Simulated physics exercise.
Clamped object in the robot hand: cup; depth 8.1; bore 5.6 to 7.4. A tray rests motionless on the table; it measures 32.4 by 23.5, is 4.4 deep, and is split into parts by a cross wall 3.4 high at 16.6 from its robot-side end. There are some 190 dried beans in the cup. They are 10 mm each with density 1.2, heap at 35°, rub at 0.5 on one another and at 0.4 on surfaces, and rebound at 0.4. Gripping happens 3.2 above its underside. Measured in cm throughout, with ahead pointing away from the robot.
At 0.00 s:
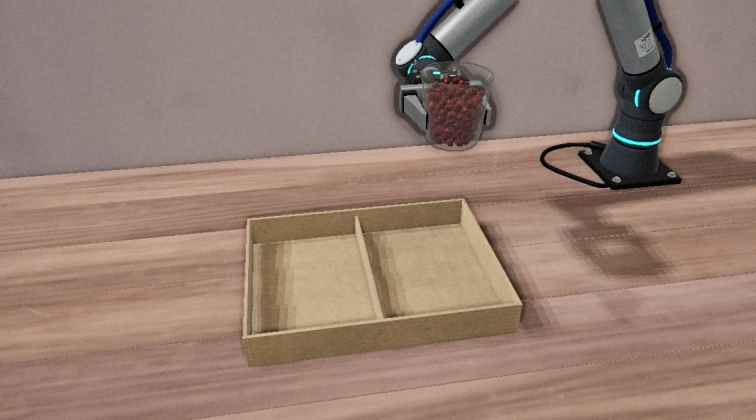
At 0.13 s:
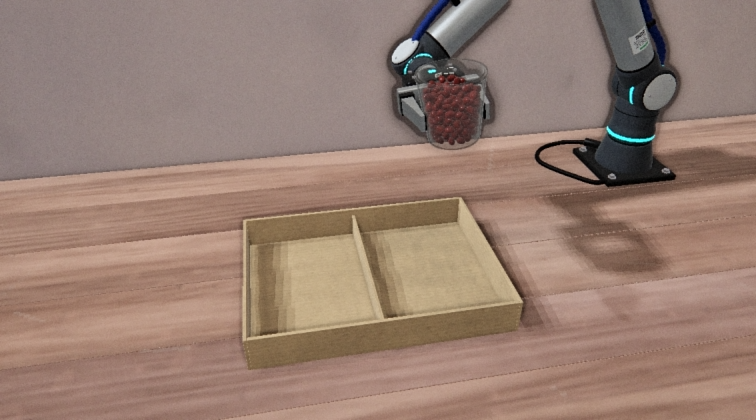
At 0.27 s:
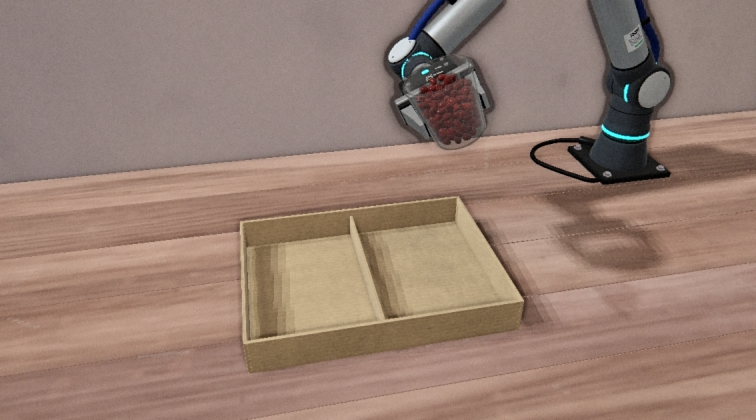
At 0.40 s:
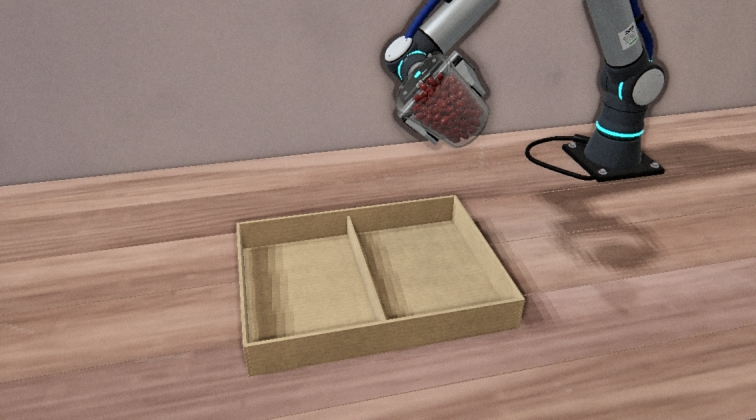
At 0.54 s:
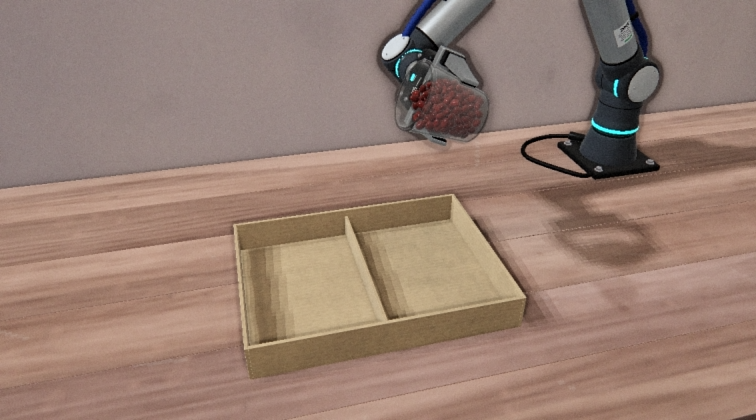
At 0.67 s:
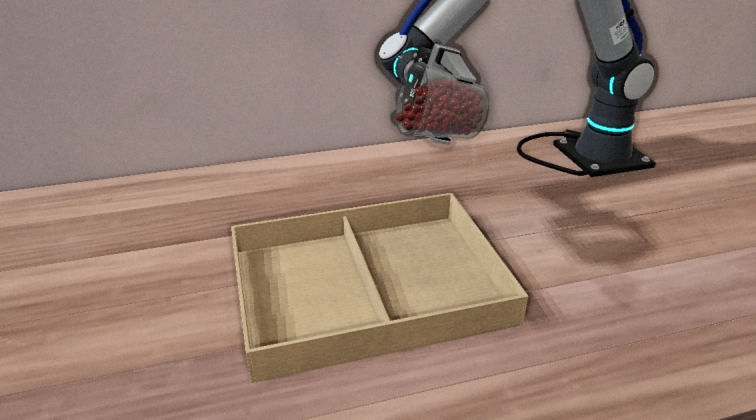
A robot arm tilts a clear cup of red beans steeply forward above a divided tray.
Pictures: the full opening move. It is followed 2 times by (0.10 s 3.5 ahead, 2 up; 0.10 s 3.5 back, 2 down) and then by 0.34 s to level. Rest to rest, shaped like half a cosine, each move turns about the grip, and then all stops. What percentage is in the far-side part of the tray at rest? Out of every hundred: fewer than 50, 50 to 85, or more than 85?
50 to 85 out of every hundred.
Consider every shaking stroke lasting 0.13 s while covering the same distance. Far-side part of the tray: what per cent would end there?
Then roughly 40 percent.
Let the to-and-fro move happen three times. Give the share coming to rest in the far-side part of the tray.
75 %.
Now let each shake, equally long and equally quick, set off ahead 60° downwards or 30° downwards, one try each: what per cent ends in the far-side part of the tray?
I'd say close to 5 percent for the first and close to 20 percent for the second.
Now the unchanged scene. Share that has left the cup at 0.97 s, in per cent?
About 70 per cent.
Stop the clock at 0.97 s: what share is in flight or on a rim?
Logged share: Close to 57 per cent.
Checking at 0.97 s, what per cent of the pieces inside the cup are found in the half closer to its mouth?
Some 45 per cent.
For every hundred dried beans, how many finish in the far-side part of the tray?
Estimate: Roughly 70 %.
By 0.97 s, tilted 72° forward, highest piece 26 above the table; 61 in the cup, 22 in the far-side part, 109 in flight or on a rim.
By 1.26 s, tilted 29° forward, highest piece 26 above the table; 132 in the far-side part, 38 in the cup, 22 in the robot-side part.
By 1.61 s, level, highest piece 25 above the table; 132 in the far-side part, 38 in the cup, 22 in the robot-side part.
By 2.66 s, level, highest piece 25 above the table; 132 in the far-side part, 38 in the cup, 22 in the robot-side part.
Final count, 132 in the far-side part, 38 in the cup, 22 in the robot-side part. That is 69 % in the far-side part of the tray.
